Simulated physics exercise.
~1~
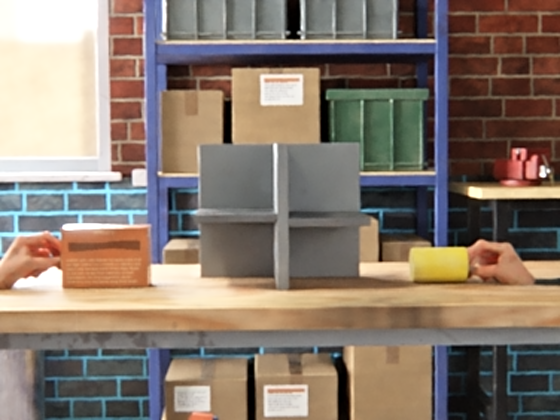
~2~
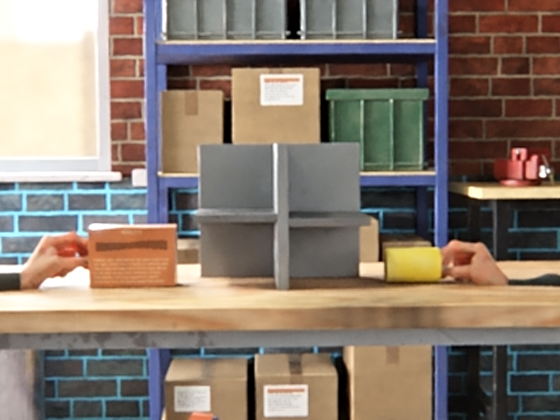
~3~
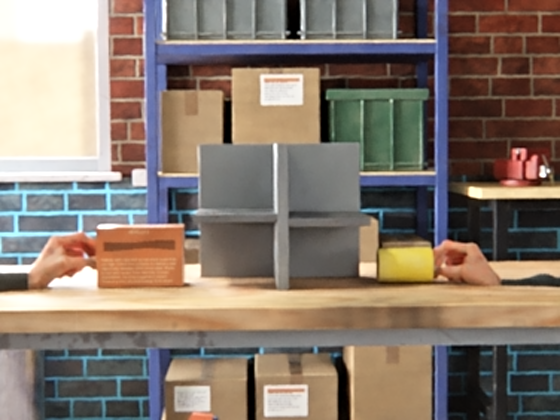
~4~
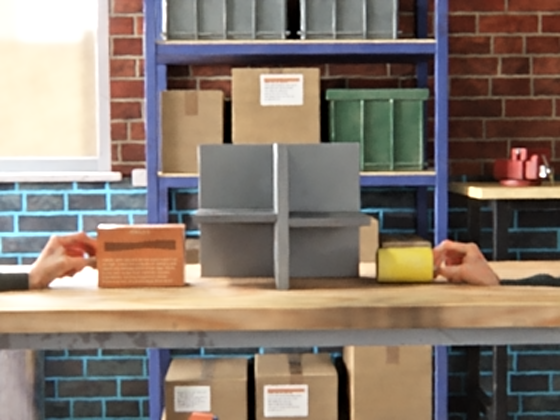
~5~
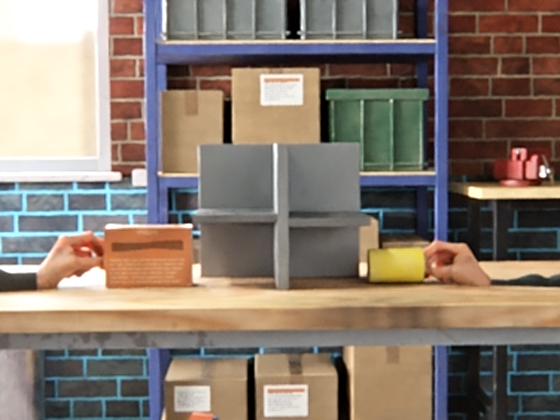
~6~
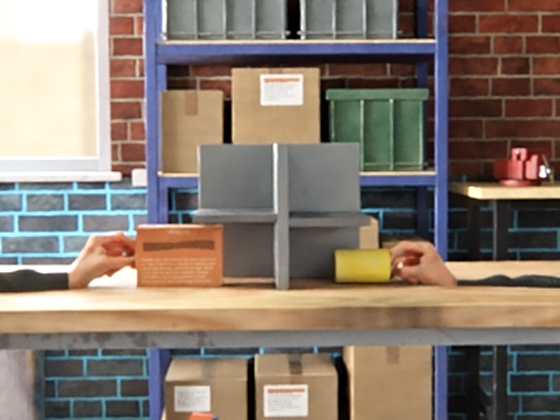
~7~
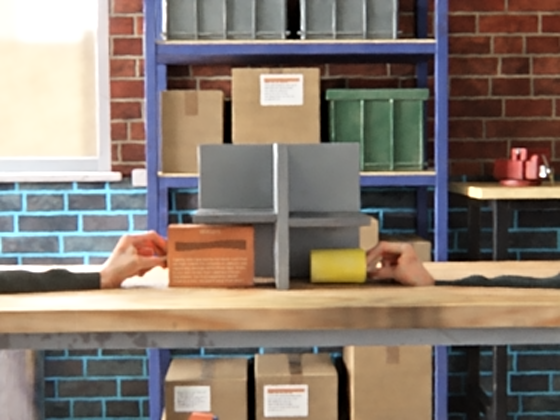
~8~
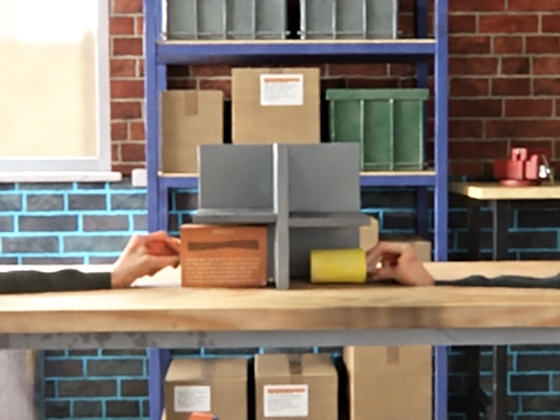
On a wooden workbench in a storeroom, two hands pushed an orange box rightward and a yellow beaker on its side leftward, paused briefly, then continued until both slid under the low shelves on either side of a small gray rack.
